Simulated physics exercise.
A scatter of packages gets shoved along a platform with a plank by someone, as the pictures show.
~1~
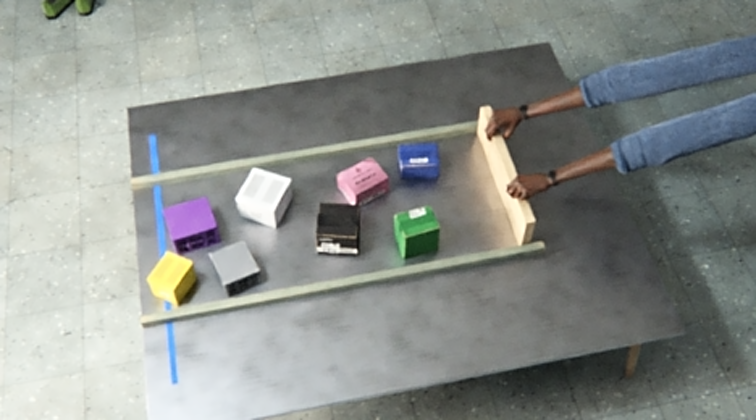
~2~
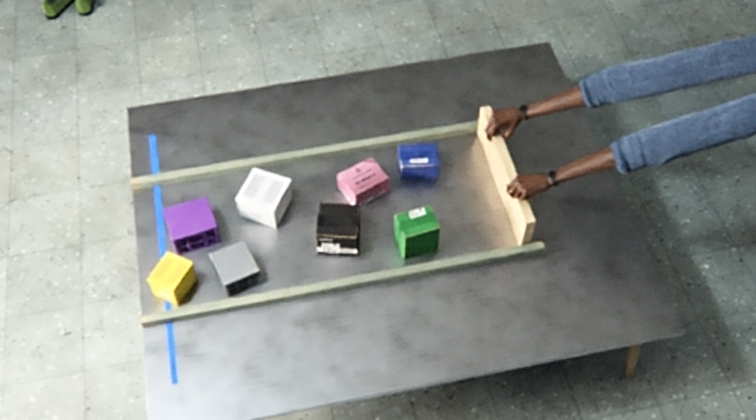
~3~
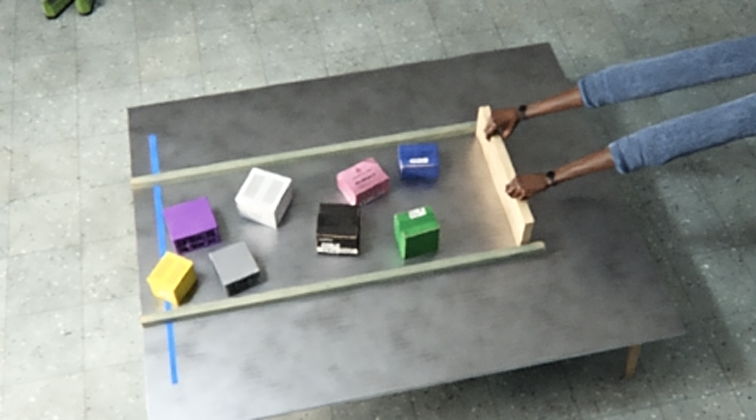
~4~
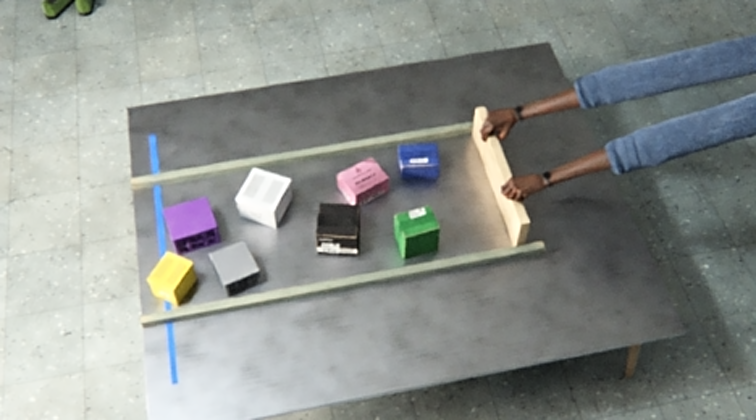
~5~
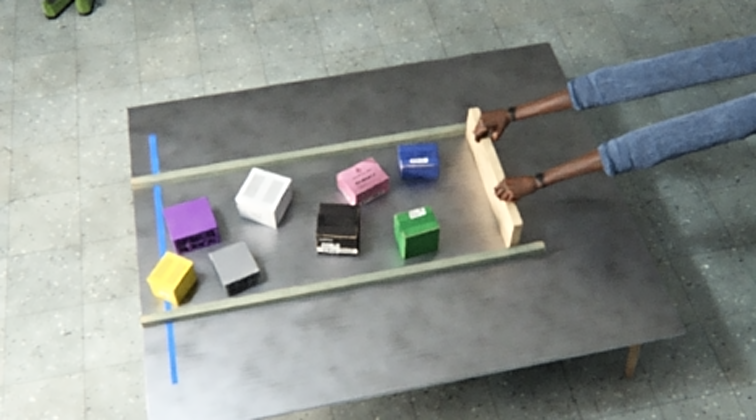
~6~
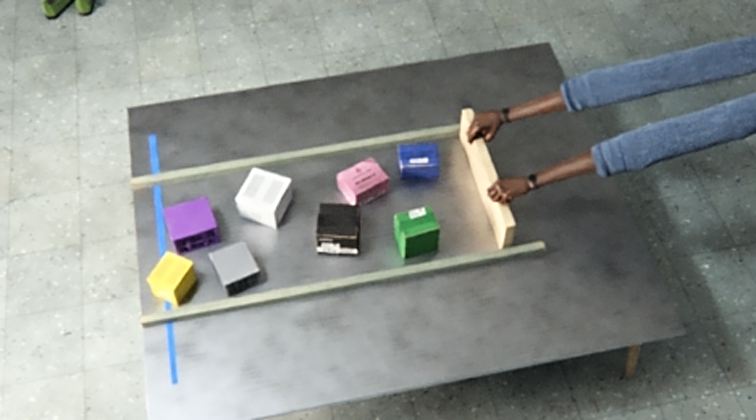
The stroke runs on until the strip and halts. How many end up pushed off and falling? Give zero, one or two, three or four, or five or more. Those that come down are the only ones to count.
Five or more fall.
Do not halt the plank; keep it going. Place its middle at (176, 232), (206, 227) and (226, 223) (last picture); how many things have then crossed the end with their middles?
Result per place: 5; 3; 3.
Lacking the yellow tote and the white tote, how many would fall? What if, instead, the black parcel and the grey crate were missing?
That makes 3 fallen, then 4 fallen in the other try.
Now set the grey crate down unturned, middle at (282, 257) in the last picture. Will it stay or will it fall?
Note: Grey crate leaves the top.
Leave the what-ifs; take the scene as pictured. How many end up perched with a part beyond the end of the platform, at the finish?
The tally is 3.
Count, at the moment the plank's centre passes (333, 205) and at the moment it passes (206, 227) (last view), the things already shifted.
By then 6, and 8.
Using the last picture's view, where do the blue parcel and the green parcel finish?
The blue parcel ends up near (136, 213), and the green parcel near (142, 281).
Early on, none off yet; yellow tote at rest near (173, 279); purple crate at rest near (192, 226); grey crate at rest near (236, 268).
Finally, the number that fall off is five or more; lost, pink box, white tote, grey crate, purple crate and yellow tote.
